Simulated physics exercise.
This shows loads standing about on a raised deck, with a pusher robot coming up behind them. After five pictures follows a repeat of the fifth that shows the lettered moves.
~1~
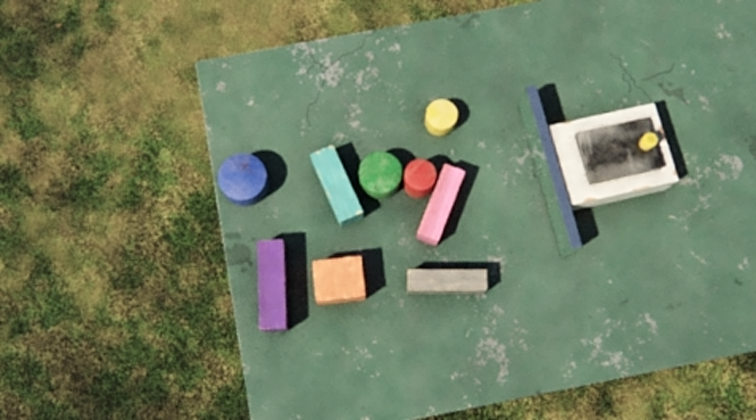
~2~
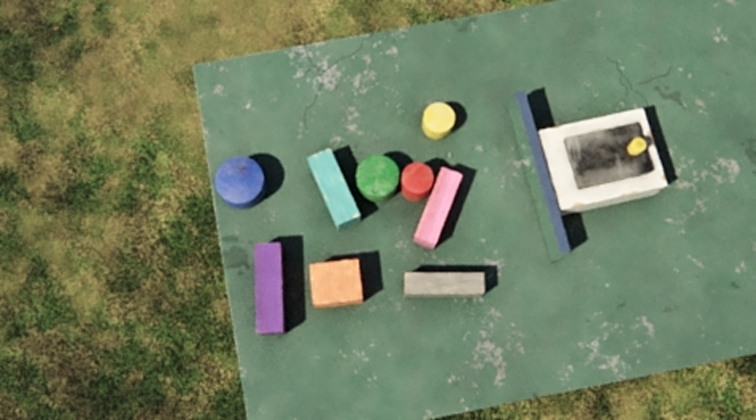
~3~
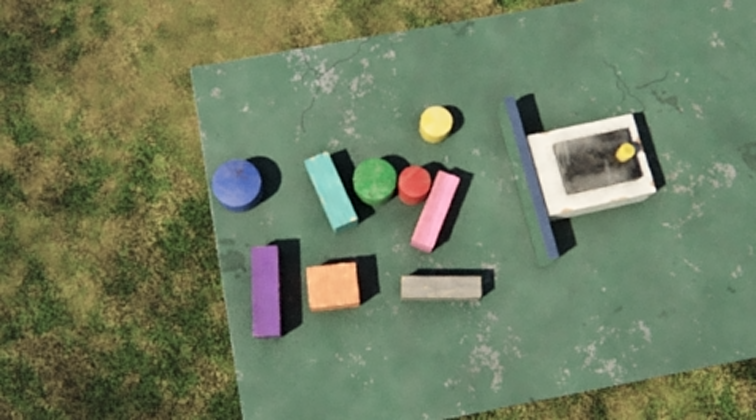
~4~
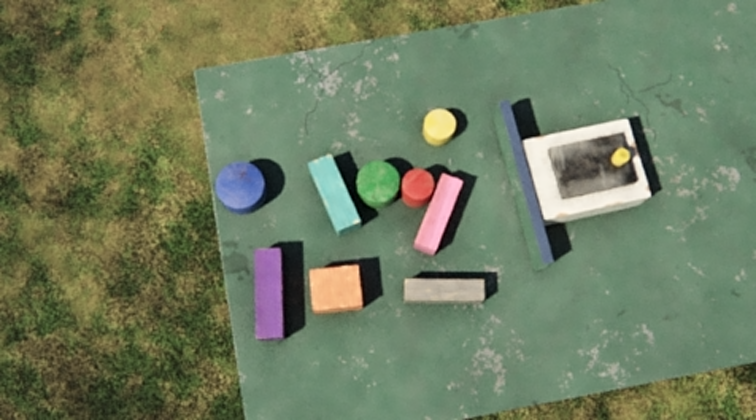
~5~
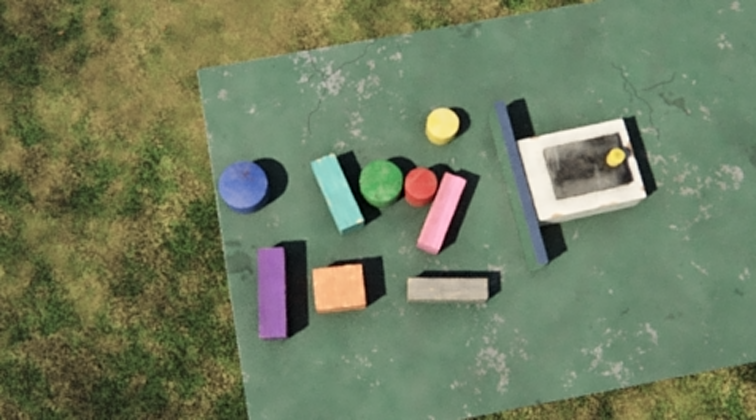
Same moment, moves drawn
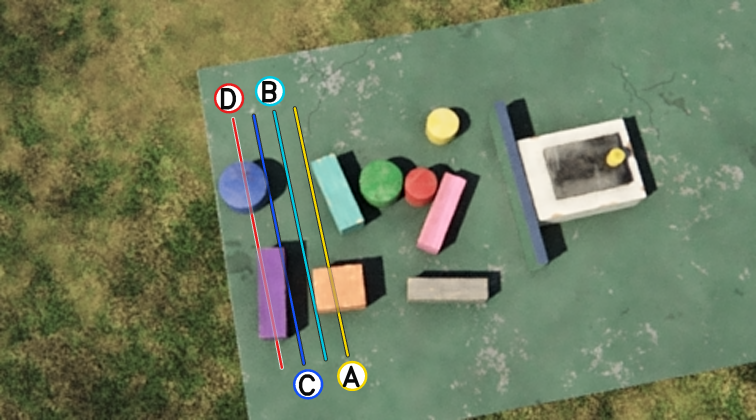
White robot with a long blue front blade edging slowly left across a green deck toward colourful blocks and canisters standing still.
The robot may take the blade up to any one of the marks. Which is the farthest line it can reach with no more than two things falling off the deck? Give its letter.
C.
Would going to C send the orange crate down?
By then, no.
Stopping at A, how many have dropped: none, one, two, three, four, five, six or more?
By then, none.
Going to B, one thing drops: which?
It is the blue canister.
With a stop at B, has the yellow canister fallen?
No.
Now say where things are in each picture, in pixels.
The first picture shows robot (614, 152); pink stick (440, 205); green canister (380, 176).
The second picture shows robot (603, 156); orange crate (337, 284).
The third picture shows robot (591, 162); blue canister (238, 186).
The fourth picture shows robot (586, 167); turquoise bar (335, 195).
The fifth picture shows robot (581, 167); red canister (420, 188); pink stick (441, 214); green canister (381, 185).
On the marked copy, A at (320, 227); B at (299, 231); C at (278, 235); D at (257, 239).
Taking C. A third of the way, robot (496, 183); turquoise bar (326, 196); yellow canister (394, 136).
Two thirds of the way, robot (410, 198); blue canister (229, 184); turquoise bar (283, 212).
When it is over, robot (341, 211); blue canister over the edge; turquoise bar (219, 229); one fallen.
As for the rest, A is within the limit but short; B is within the limit but short; D drops four.
